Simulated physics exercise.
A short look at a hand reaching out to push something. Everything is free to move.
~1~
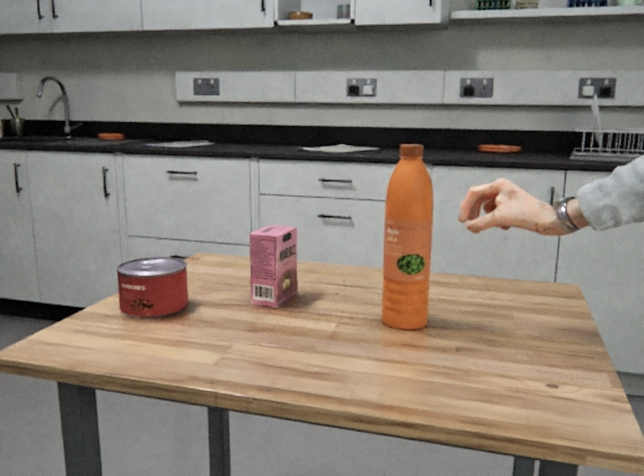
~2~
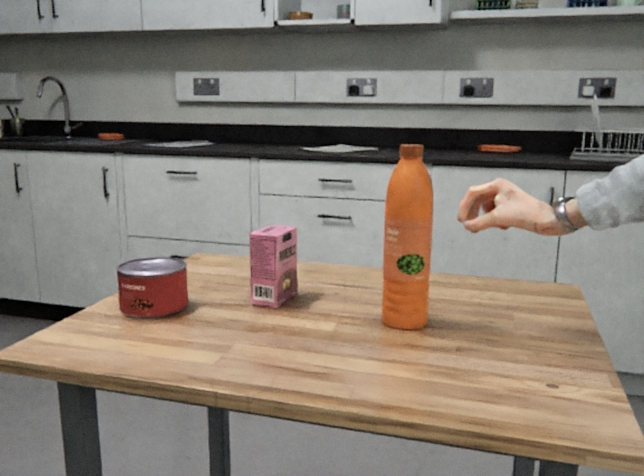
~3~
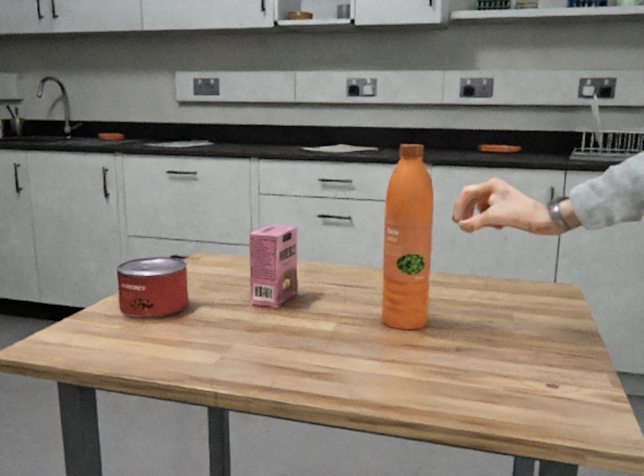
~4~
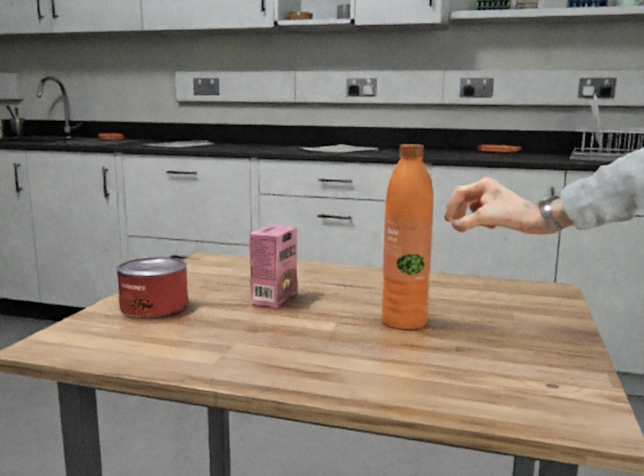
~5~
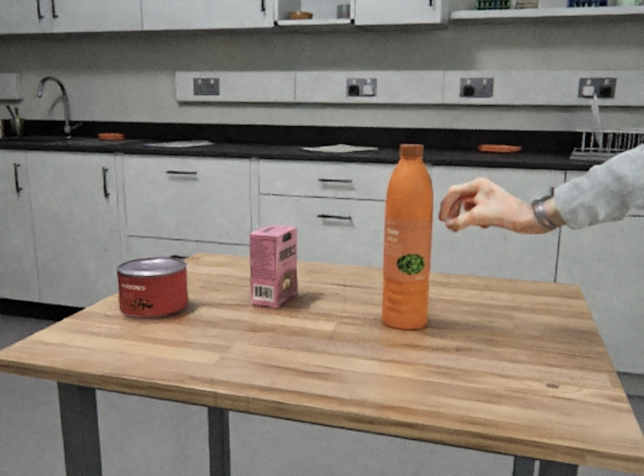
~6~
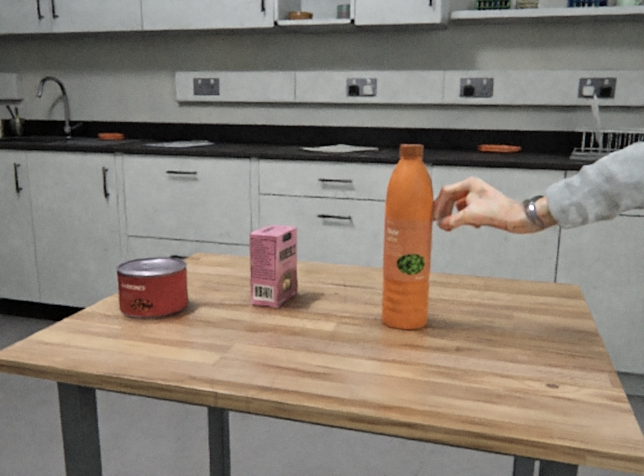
In this clip, a hand at the right moves slightly left toward an orange bottle on a wooden table, its fingers drawing close to the bottle's upper side, while the bottle, a pink carton and a red can stay still.
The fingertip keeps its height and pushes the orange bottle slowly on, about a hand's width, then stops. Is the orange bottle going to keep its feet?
The orange bottle topples.
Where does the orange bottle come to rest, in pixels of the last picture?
Near (273, 319).
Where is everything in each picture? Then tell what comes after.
The first picture shows orange bottle (408, 237).
The second picture shows orange bottle (408, 237).
The third picture shows orange bottle (408, 237).
The fourth picture shows orange bottle (408, 237).
The fifth picture shows orange bottle (408, 237).
The sixth picture shows orange bottle (408, 237).
Then, 0.80 s past the last view, orange bottle rocked 52° from its first pose near (331, 246).
Then, 1.30 s past the last view, orange bottle on its side near (298, 280).
Finally, down or leaning hard on the table, orange bottle. Final places as the last picture's camera would see them, orange bottle near (273, 319).
